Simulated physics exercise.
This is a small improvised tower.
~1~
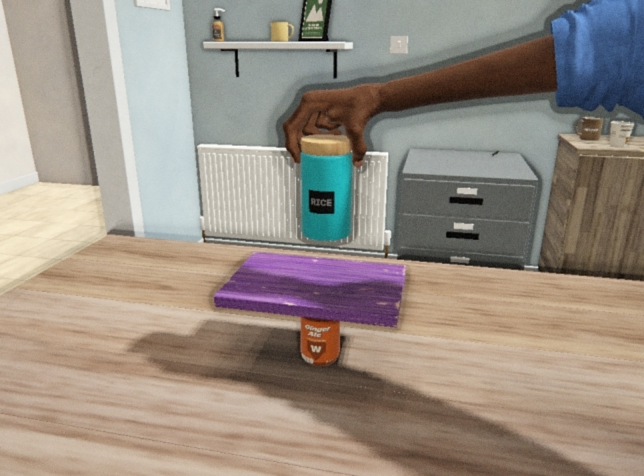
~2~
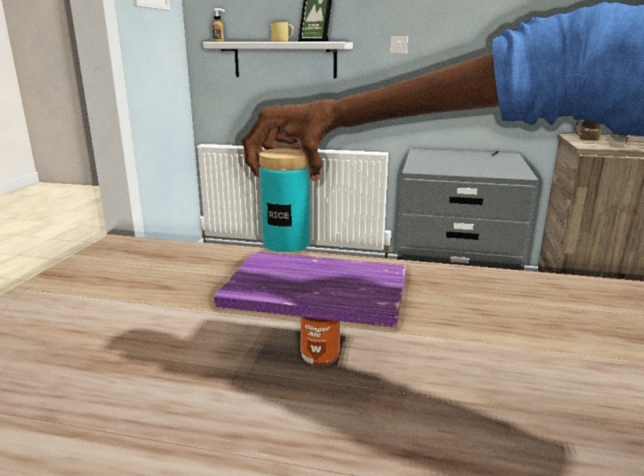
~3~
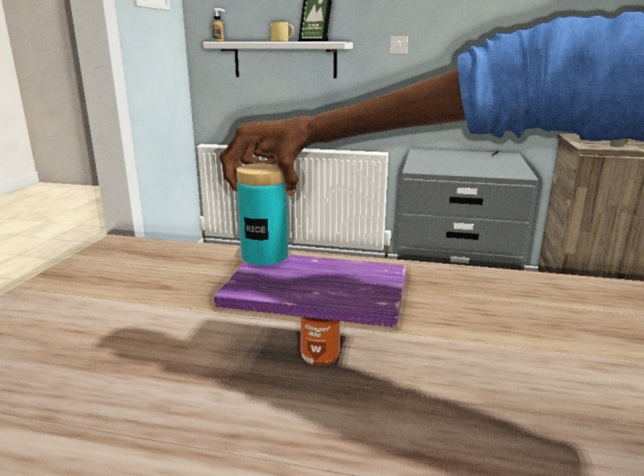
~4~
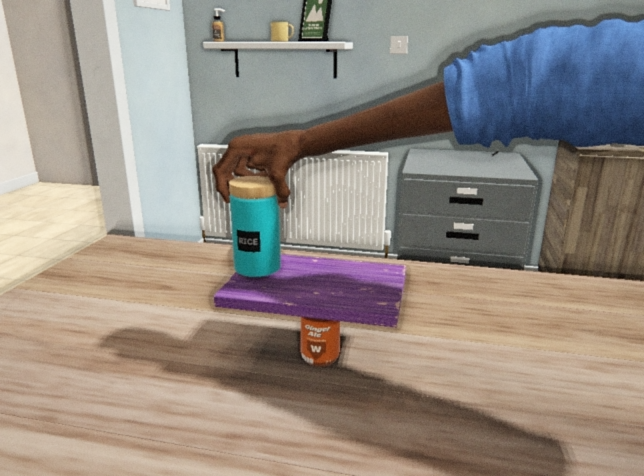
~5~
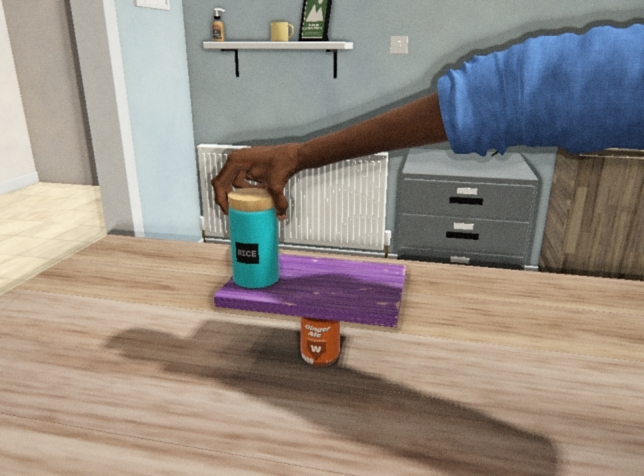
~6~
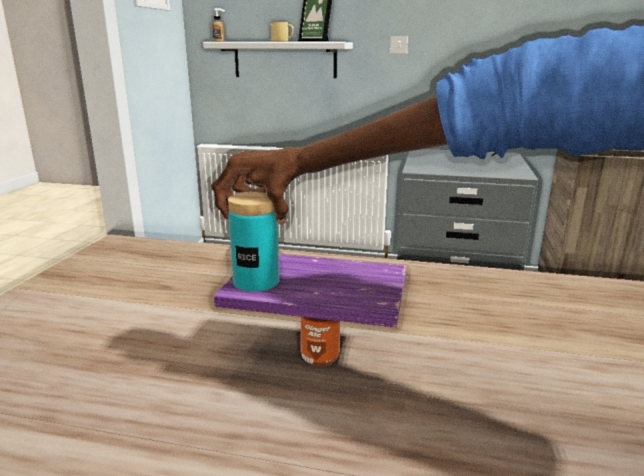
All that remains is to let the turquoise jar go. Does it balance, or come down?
Here the stack gives way.
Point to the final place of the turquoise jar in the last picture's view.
At about (186, 315).
Then, 0.50 s past the last view, turquoise jar now fallen; purple board rocked 45° from its first pose.
Then, 0.60 s past the last view, purple board rocked 63° from its first pose.
Then, 0.70 s past the last view, purple board rocked 65° from its first pose.
Then, 1.40 s past the last view, purple board now fallen.
Finally, fallen, turquoise jar and purple board; orange can still in place. Final places as the last picture's camera would see them, turquoise jar near (186, 314). The stack loses its balance.
